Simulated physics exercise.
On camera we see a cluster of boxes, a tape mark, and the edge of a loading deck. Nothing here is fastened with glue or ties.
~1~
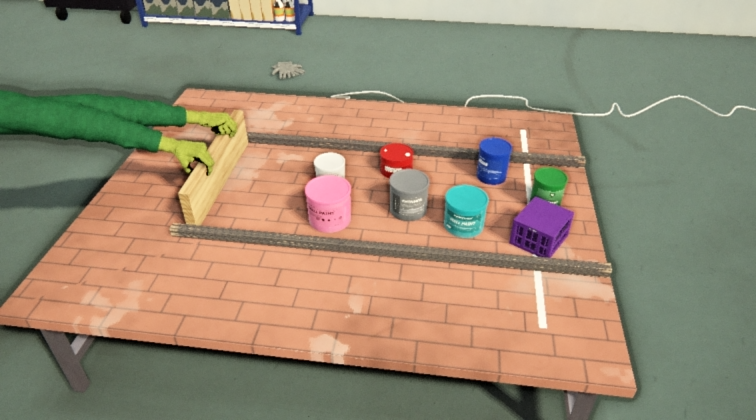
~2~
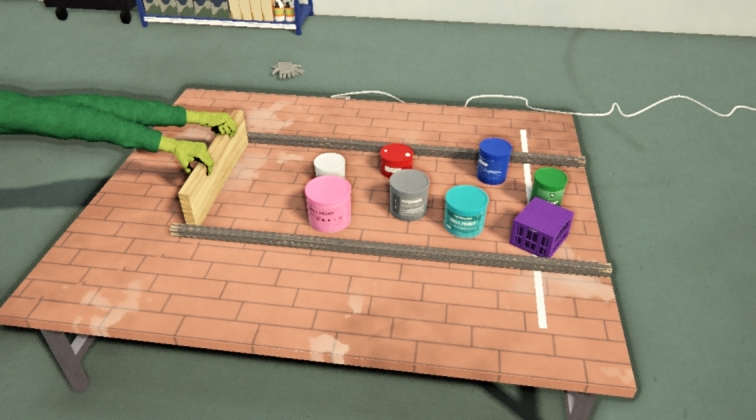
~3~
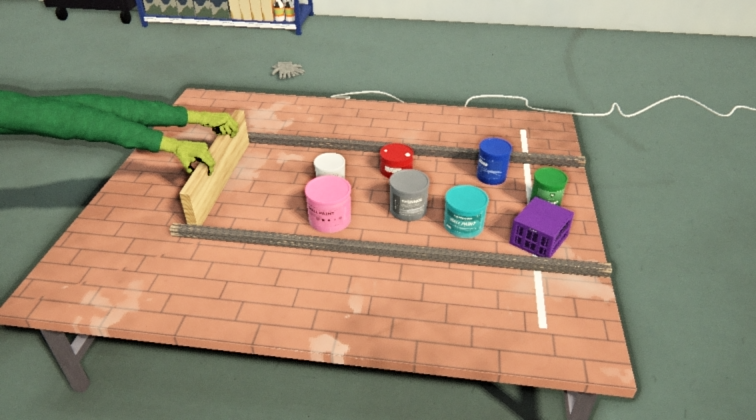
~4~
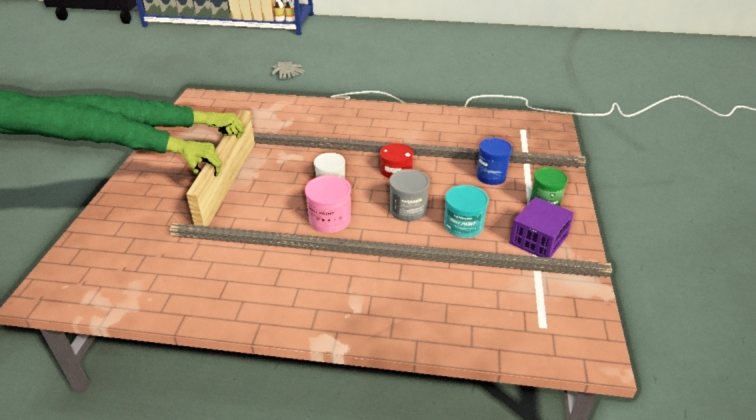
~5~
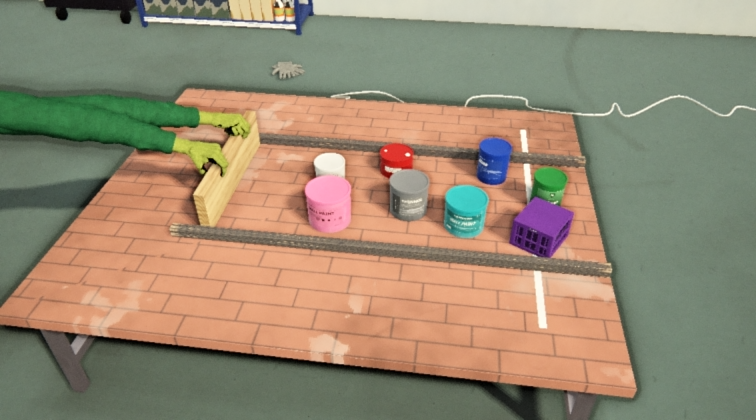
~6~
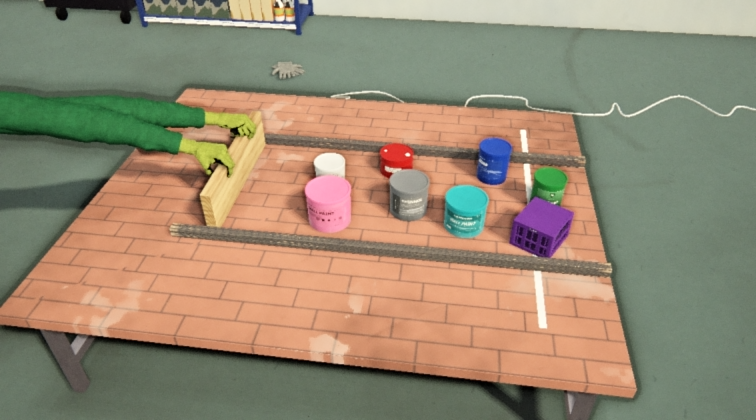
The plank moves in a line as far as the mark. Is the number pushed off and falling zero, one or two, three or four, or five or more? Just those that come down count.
It is one or two.
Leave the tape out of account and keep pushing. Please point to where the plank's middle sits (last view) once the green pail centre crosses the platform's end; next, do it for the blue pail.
Middle approx. at (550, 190), then approx. at (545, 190).
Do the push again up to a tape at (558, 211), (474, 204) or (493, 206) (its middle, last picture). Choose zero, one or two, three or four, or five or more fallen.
Result per tape, in order - 3 or 4 / not one / no fall at all.
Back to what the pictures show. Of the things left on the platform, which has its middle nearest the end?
The foremost one is the turquoise pail.
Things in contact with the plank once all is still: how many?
Count: 4.
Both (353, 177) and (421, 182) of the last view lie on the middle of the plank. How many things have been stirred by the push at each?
I get 2 at the one place and 5 at the other.
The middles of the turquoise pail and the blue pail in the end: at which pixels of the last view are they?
Look around (595, 211) for the first and around (579, 170) for the second.
Soon after, none off yet; green pail at rest near (548, 191); purple crate at rest near (541, 228); blue pail at rest near (493, 162).
In the end, the number that fall off is one or two; gone, purple crate.
